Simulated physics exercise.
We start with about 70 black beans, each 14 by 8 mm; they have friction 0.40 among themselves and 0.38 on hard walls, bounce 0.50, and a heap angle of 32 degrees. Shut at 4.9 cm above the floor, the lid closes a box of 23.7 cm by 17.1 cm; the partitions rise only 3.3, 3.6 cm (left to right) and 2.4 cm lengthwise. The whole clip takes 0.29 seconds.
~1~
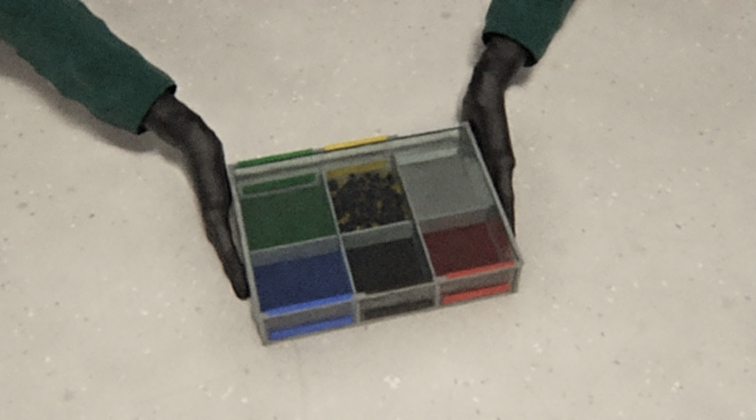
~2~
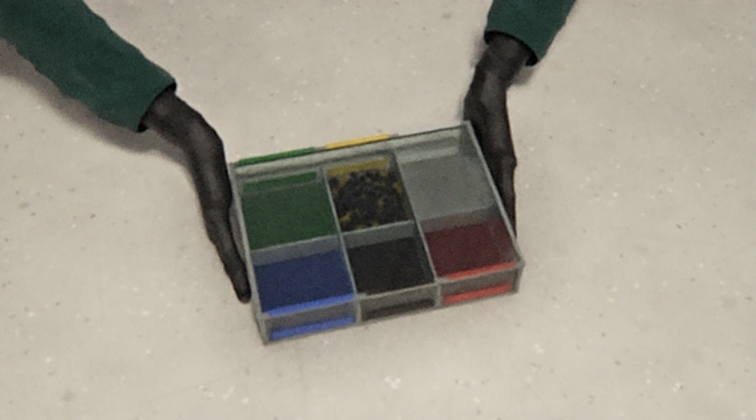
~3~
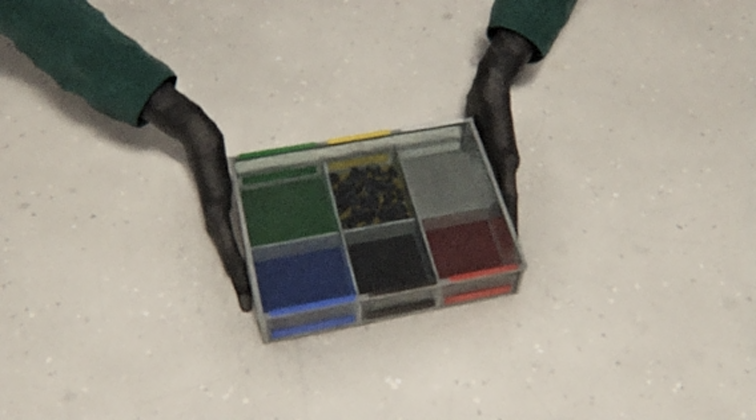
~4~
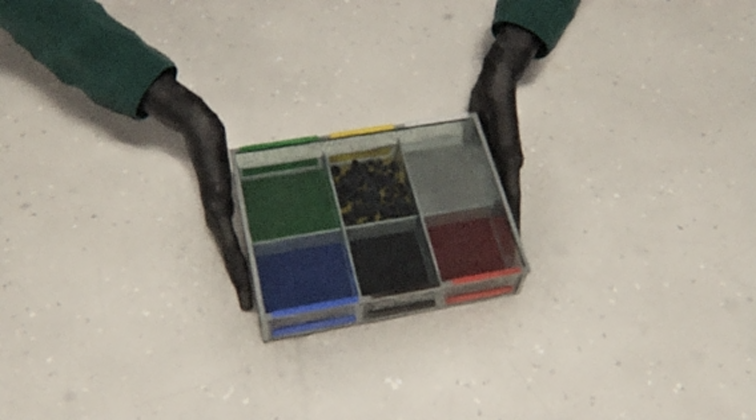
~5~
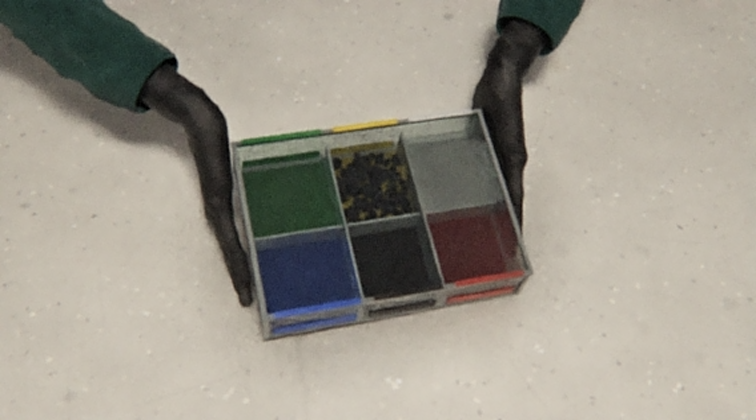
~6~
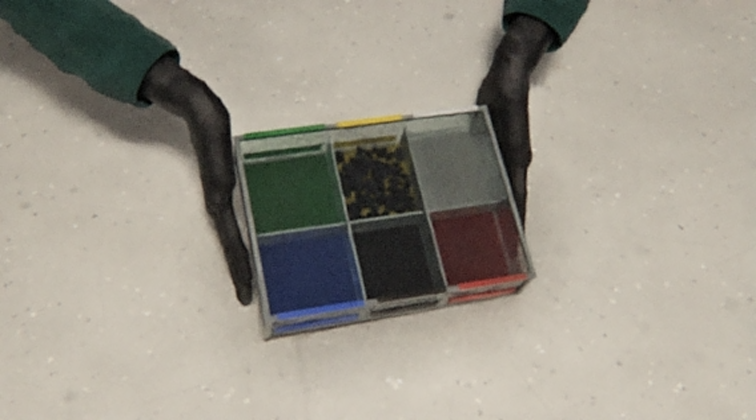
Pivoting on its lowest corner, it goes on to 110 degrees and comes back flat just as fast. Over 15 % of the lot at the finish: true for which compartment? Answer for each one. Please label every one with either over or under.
Labels - red: Over; blue: Under; green: Under; yellow: Under; white: Under; black: Over.
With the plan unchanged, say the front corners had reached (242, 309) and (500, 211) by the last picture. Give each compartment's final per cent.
Result - red: 0 %; blue: 0 %; green: 80 %; yellow: 20 %; white: 0 %; black: 0 %.
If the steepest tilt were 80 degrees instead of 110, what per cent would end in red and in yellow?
In per cent, red gets 10, yellow gets 40.
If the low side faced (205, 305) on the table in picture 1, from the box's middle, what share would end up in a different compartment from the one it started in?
95 %.
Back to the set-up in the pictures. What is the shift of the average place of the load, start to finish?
It shifts by roughly 11.5 cm.
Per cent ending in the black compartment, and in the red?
Black 50 %, red 50 %.
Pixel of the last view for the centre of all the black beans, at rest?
Near (429, 291).
Then, 1.48 s after the last picture, tilt 110 degrees; red 35 %, yellow 15 %, black 50 %.
Then, 2.46 s after the last picture, tilt 50 degrees; red 50 %, black 50 %.
Then, 3.44 s after the last picture, tilt 0 degrees; red 50 %, black 50 %.
In the end, red 50 %, blue 0 %, green 0 %, yellow 0 %, white 0 %, black 50 %.
